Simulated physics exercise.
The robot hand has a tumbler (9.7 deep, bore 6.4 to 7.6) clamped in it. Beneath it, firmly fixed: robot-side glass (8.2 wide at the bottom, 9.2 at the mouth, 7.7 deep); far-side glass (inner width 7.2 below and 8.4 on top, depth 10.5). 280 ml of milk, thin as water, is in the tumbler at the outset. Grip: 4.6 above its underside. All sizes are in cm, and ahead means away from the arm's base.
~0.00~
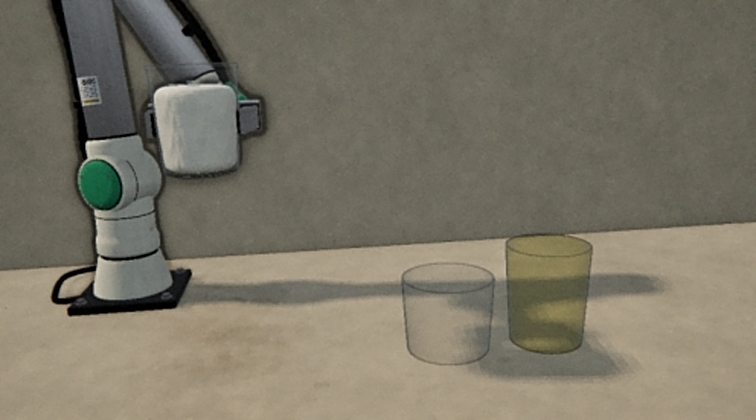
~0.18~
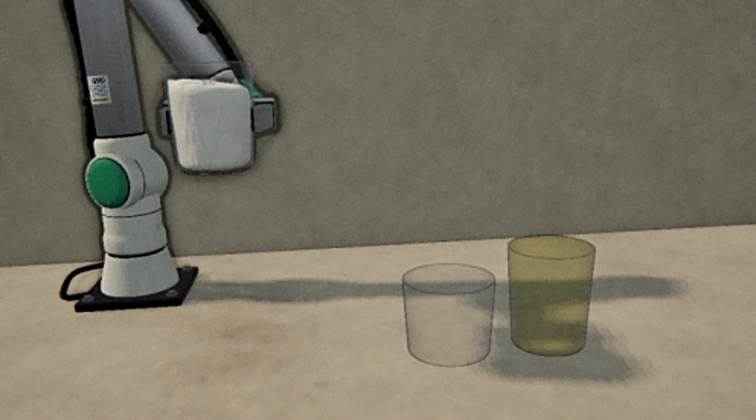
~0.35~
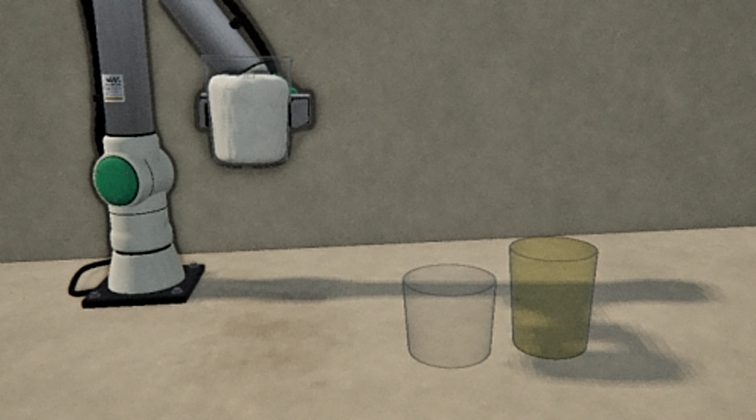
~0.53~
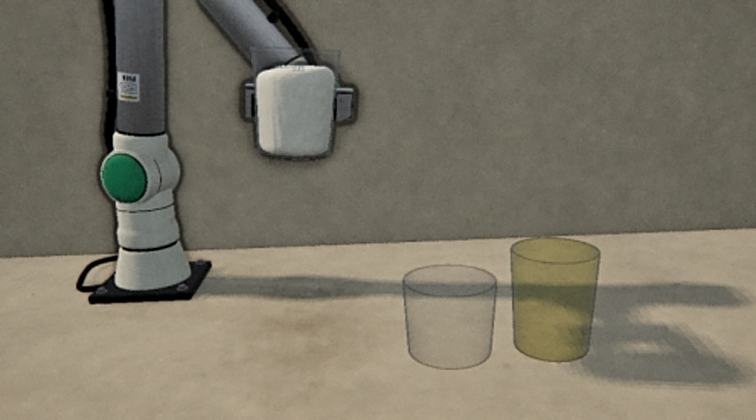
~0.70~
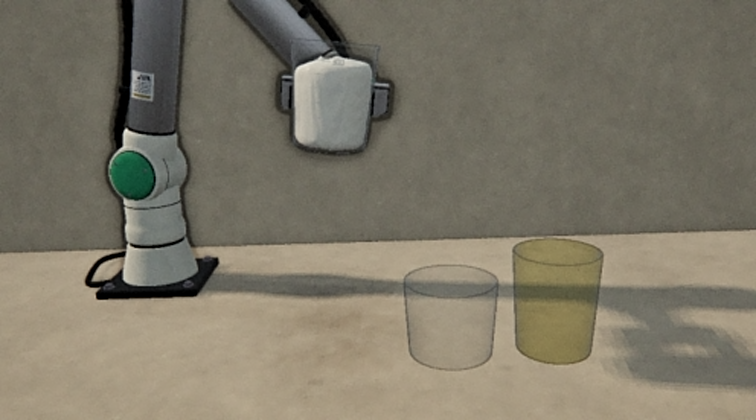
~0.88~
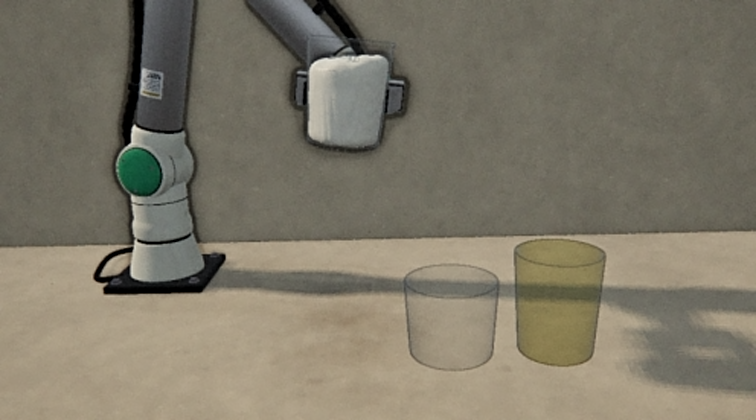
In this clip, a robot arm holding a tumbler of white liquid moves it to the right and slightly upward, gradually tilting it a little, while a clear glass and a taller yellow glass stand on the surface.
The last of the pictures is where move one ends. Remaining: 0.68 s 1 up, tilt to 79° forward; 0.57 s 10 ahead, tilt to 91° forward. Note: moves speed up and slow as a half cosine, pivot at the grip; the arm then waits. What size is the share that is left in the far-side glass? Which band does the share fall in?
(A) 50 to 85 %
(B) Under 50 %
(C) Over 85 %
Answer: B.
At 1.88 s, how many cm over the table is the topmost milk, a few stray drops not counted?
Some 27 cm.
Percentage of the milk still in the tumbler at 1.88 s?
I estimate near 40 in a hundred.
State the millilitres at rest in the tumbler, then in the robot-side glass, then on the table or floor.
About 0 ml, 60 ml, 130 ml.
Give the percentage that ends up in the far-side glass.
I'd put it at close to 35 per cent.
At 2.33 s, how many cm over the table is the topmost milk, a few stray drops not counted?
Max height: Around 25 cm.
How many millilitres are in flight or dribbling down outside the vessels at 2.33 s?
Some 15 ml.
After 1.38 s, tilted 67° forward, liquid up to 30 above the table; 265 ml in the tumbler, 20 ml in the air or running down outside.
After 1.88 s, tilted 86° forward, liquid up to 85 above the table; 110 ml in the tumbler, 75 ml on the table or floor, 55 ml in the robot-side glass, 10 ml in the far-side glass, 35 ml in the air or running down outside.
After 2.33 s, tilted 91° forward, liquid up to 94 above the table; 115 ml on the table or floor, 85 ml in the far-side glass, 55 ml in the robot-side glass, 10 ml in the tumbler, 15 ml in the air or running down outside.
After 3.13 s, tilted 91° forward, liquid up to 25 above the table; 125 ml on the table or floor, 100 ml in the far-side glass, 55 ml in the robot-side glass.
At rest, 125 ml on the table or floor, 100 ml in the far-side glass, 55 ml in the robot-side glass. That is 36 % in the far-side glass.
